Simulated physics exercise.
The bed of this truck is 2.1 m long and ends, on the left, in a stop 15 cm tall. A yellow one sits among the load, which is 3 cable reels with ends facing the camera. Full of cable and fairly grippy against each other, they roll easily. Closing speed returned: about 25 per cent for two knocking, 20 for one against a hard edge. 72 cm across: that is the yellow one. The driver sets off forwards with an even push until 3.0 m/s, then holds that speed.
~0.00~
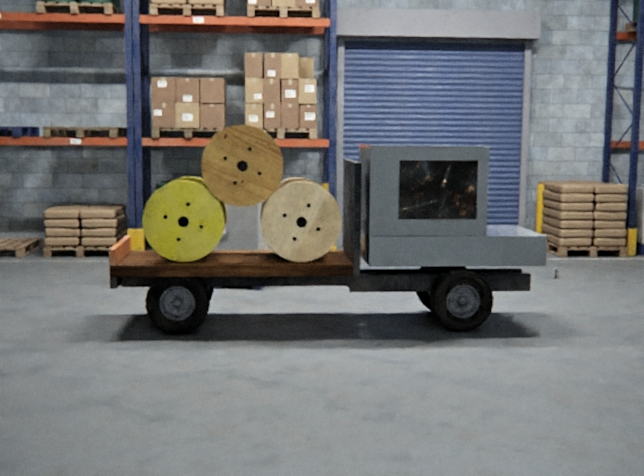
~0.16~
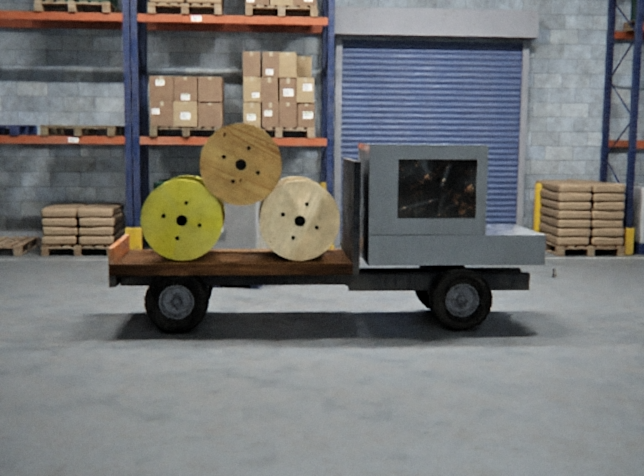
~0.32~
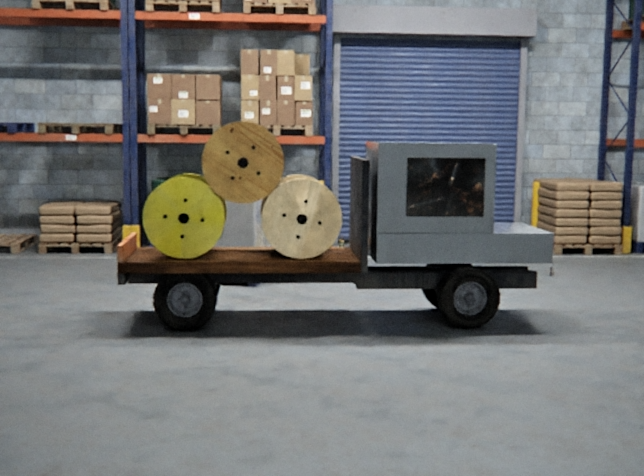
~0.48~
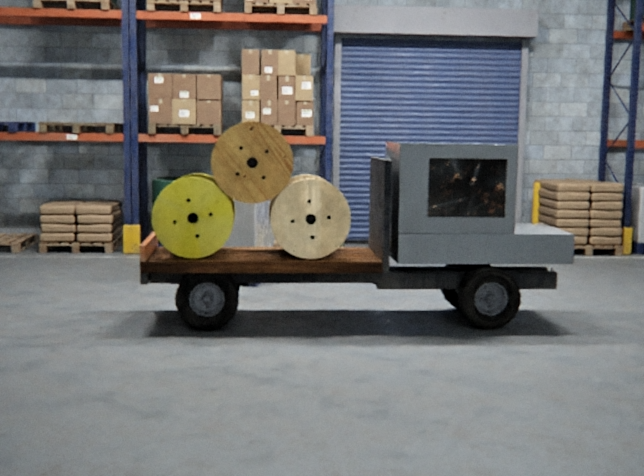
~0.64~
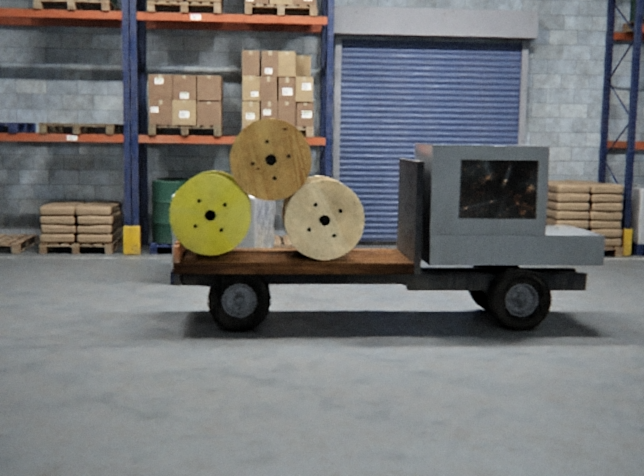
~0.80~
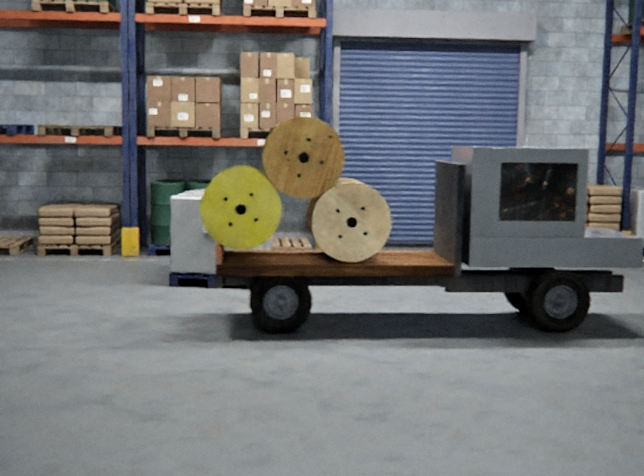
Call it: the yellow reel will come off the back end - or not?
It will.
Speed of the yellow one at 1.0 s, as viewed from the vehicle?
About 0.8 m/s.
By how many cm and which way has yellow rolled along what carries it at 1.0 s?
Yellow 55 left.
After 1.0 s, yellow is on the bed, 5 cm from the bar, rolling towards it; 0 lost off the end.
After 1.1 s, yellow is on the bed, 5 cm from the bar, rolling towards it; 0 lost off the end.
After 1.3 s, yellow is going over the tail; 1 lost off the end.
At rest (3.6 s), yellow is off the end; 2 lost off the end.
